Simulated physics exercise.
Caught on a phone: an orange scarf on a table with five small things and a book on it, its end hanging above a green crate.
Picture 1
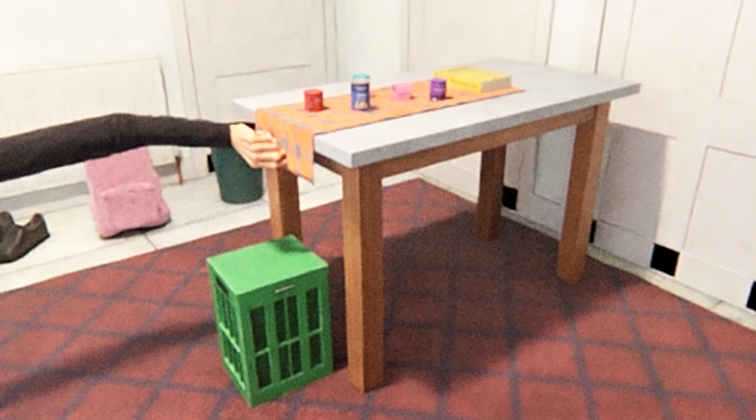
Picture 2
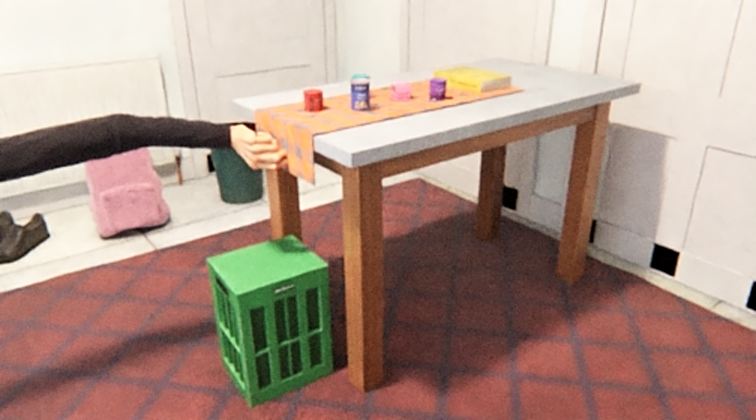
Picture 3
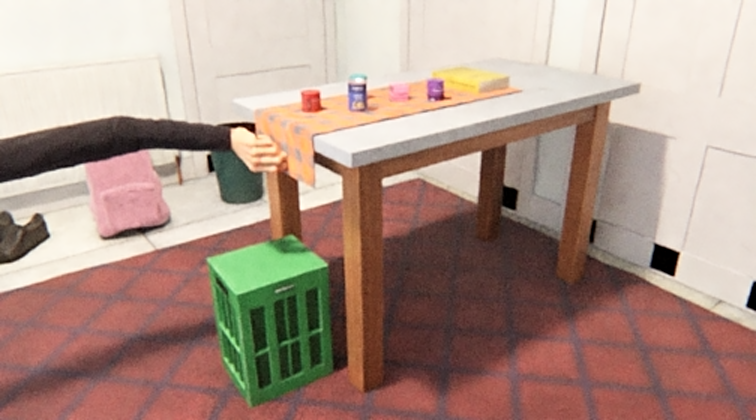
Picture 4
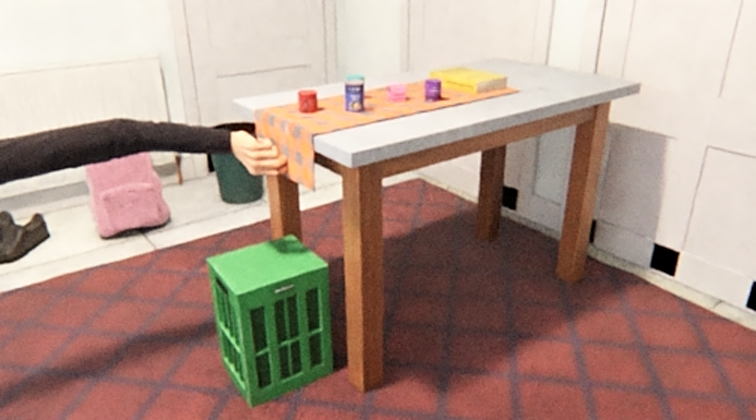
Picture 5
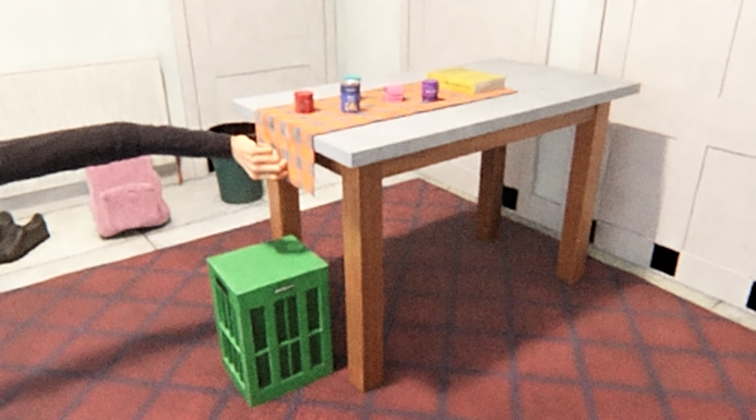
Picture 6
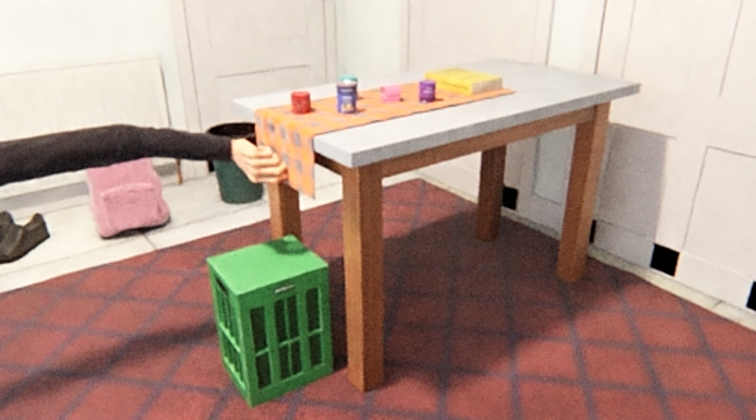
An orange patterned scarf slides slowly towards the left end of a pale-topped wooden table, seen from a steady, slightly raised view in a white-walled room with a dark red carpet. On it sit red, blue, turquoise, pink and purple items and a yellow book, with a green crate below. A dark-sleeved arm from the left draws the hanging end slightly lower, carrying the things left.
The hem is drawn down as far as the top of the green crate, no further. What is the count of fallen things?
The count of fallen things is two.
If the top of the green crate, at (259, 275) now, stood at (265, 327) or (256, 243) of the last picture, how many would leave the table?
Over the edge go 4 and 1.
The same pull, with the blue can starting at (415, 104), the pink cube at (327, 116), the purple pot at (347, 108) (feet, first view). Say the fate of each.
The blue can keeps its place on top, the pink cube goes over, the purple pot drops off.
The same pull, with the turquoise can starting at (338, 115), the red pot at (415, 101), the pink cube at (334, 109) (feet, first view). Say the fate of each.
The turquoise can falls, the red pot does not fall, the pink cube is carried off.
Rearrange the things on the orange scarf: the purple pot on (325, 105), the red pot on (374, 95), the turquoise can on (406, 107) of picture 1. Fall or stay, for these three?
The purple pot comes down; the red pot survives; the turquoise can does not fall.
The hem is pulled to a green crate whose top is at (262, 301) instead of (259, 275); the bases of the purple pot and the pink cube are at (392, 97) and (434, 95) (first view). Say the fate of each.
The purple pot holds on, the pink cube keeps its place on top.
Soon after, hem near (287, 213); red pot gone.
After that, hem on the crate; red pot and blue can gone.
In the end, hem on the crate; red pot and blue can gone. It carries off two.
